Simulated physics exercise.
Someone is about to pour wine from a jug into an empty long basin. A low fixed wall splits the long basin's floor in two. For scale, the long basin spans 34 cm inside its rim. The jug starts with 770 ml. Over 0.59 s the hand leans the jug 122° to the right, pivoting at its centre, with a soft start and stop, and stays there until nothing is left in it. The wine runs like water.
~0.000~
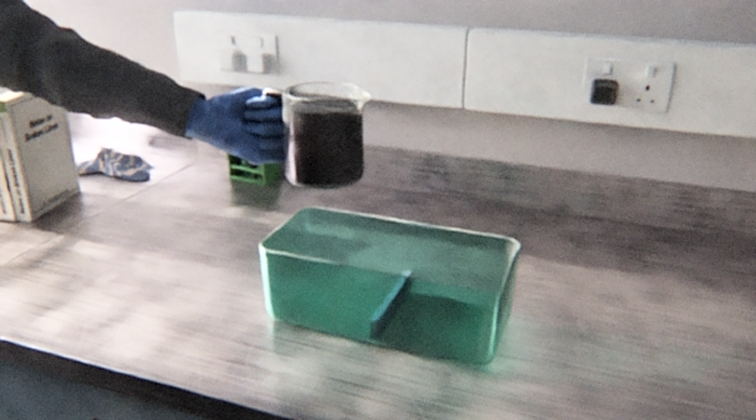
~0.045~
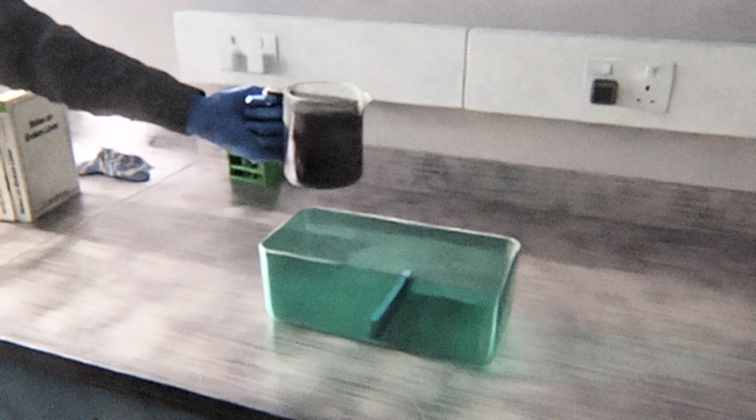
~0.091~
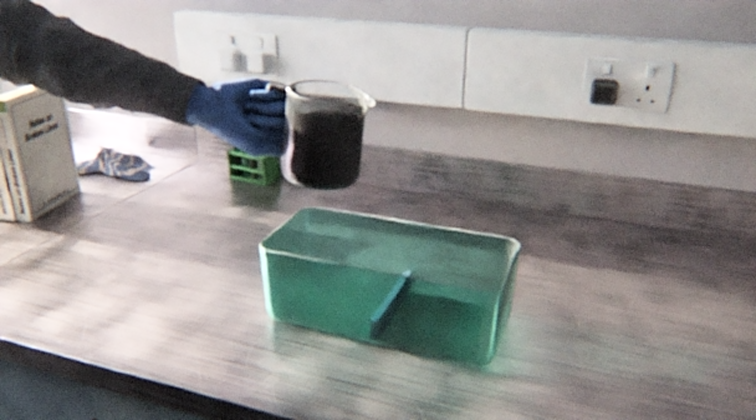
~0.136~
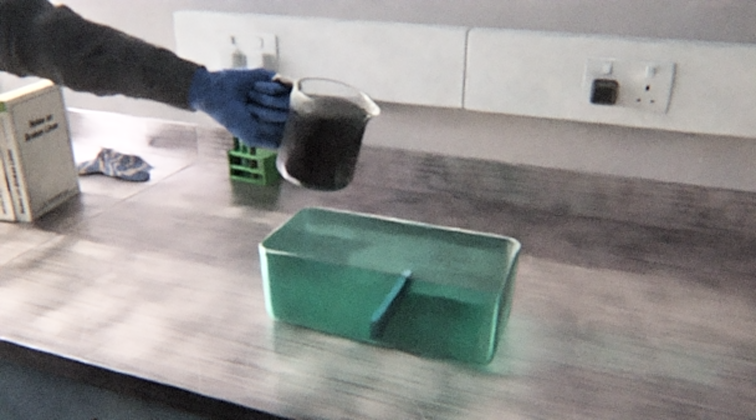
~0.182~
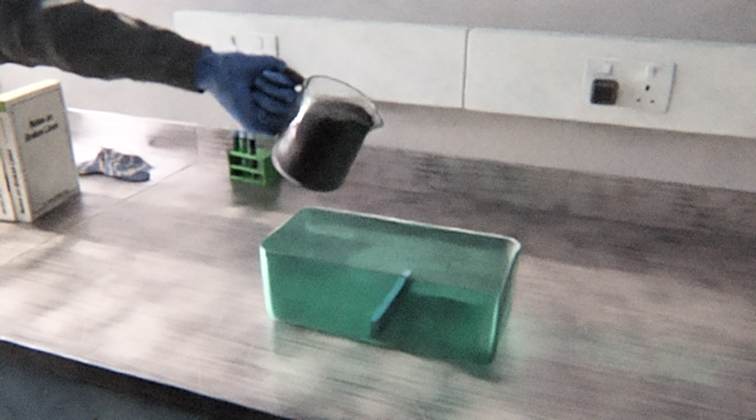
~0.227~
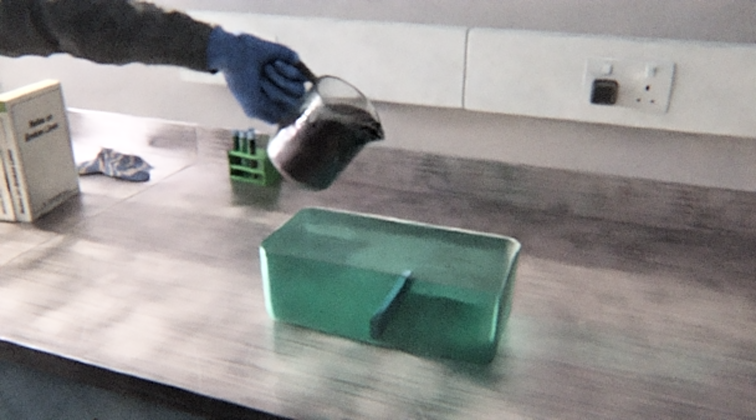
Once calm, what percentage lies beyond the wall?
Roughly 65 per cent is past the wall.
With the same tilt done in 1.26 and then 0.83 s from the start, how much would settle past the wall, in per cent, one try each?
In turn about 75 and 70 per cent.
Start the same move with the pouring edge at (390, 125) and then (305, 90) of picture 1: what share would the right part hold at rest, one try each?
First 80, then 15 per cent.
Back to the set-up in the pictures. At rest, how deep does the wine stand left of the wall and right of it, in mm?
Some 10 mm on the left and 22 mm on the right.
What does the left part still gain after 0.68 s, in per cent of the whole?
Near 12 in a hundred.
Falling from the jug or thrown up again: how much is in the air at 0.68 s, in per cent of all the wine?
Some 12 per cent.
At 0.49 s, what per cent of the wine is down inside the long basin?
About 22 per cent.
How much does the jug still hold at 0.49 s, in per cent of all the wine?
About 46 per cent.
Then, 0.49 s in, the tilt is 113° and 47 per cent is still to pour, 0 is left of the wall and 22 right of it.
Then, 0.68 s in, the tilt is 122° and 6 per cent is still to pour, 19 is left of the wall and 63 right of it.
Then, 0.87 s in, the tilt is 122° and 0 per cent is still to pour, 27 is left of the wall and 69 right of it.
Then, 1.09 s in, the tilt is 122° and 0 per cent is still to pour, 29 is left of the wall and 67 right of it.
Finally, 31 per cent lies left of the wall, 65 right of it and 3 outside.
